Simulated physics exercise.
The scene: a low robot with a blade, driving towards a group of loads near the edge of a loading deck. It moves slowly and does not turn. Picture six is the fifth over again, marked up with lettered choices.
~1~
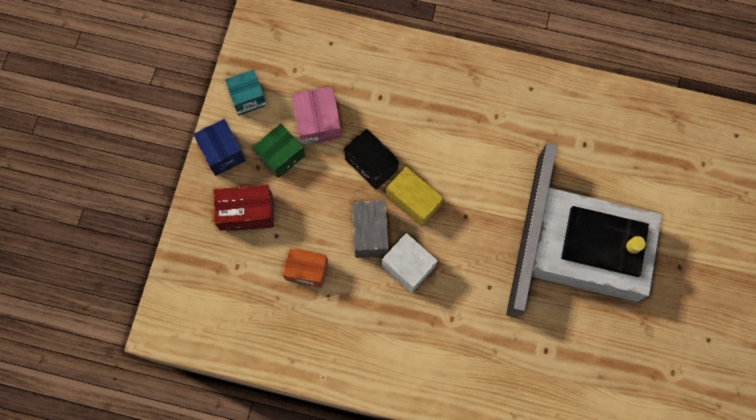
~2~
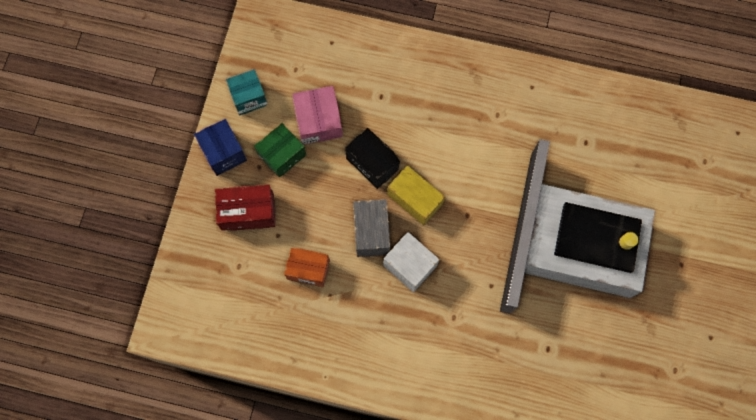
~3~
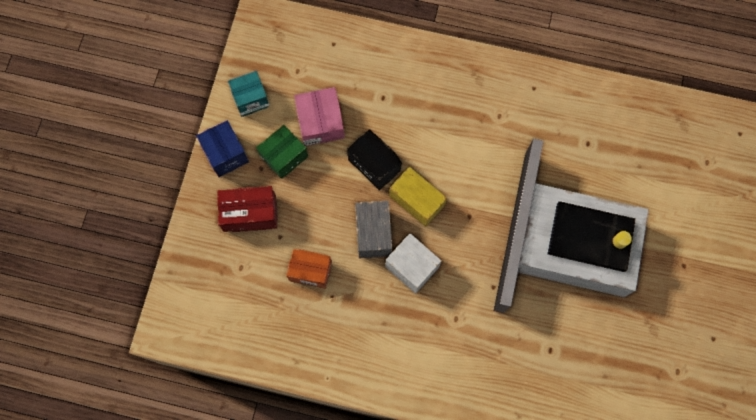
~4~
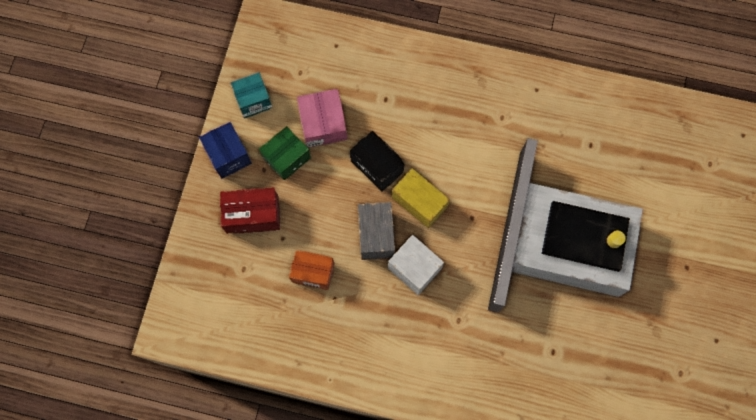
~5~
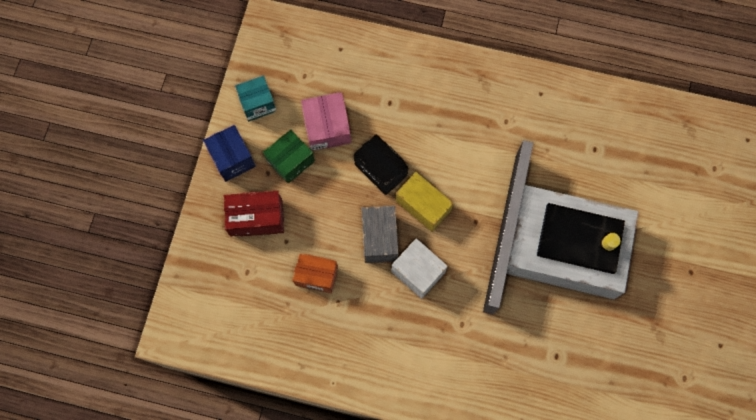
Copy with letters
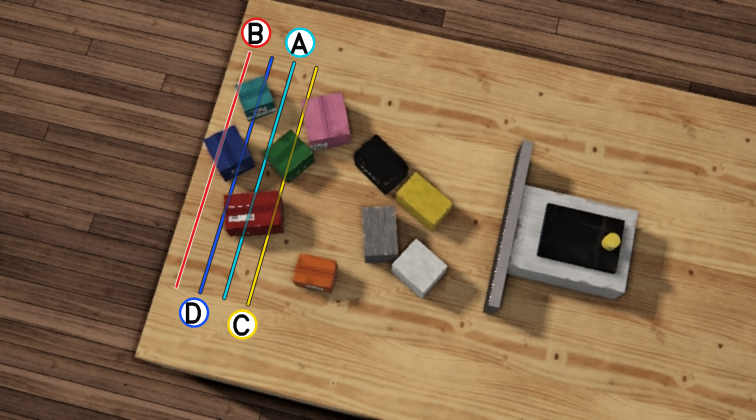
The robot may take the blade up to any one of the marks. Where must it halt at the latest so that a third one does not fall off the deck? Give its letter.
As far as mark A.
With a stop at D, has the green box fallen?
Yes.
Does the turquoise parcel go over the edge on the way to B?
Yes.
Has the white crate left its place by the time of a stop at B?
Yes.
On the marked copy, A at (261, 176); B at (215, 165); C at (284, 181); D at (238, 170).
With A. Early on, robot (482, 215); pink parcel (323, 119); white crate (377, 271).
Further on, robot (391, 193); red parcel (237, 214); orange box (245, 256).
At the end, robot (320, 177); blue parcel over the edge; red parcel (178, 214); one fallen.
As for the rest, B drops seven; C is within the limit but short; D drops five.
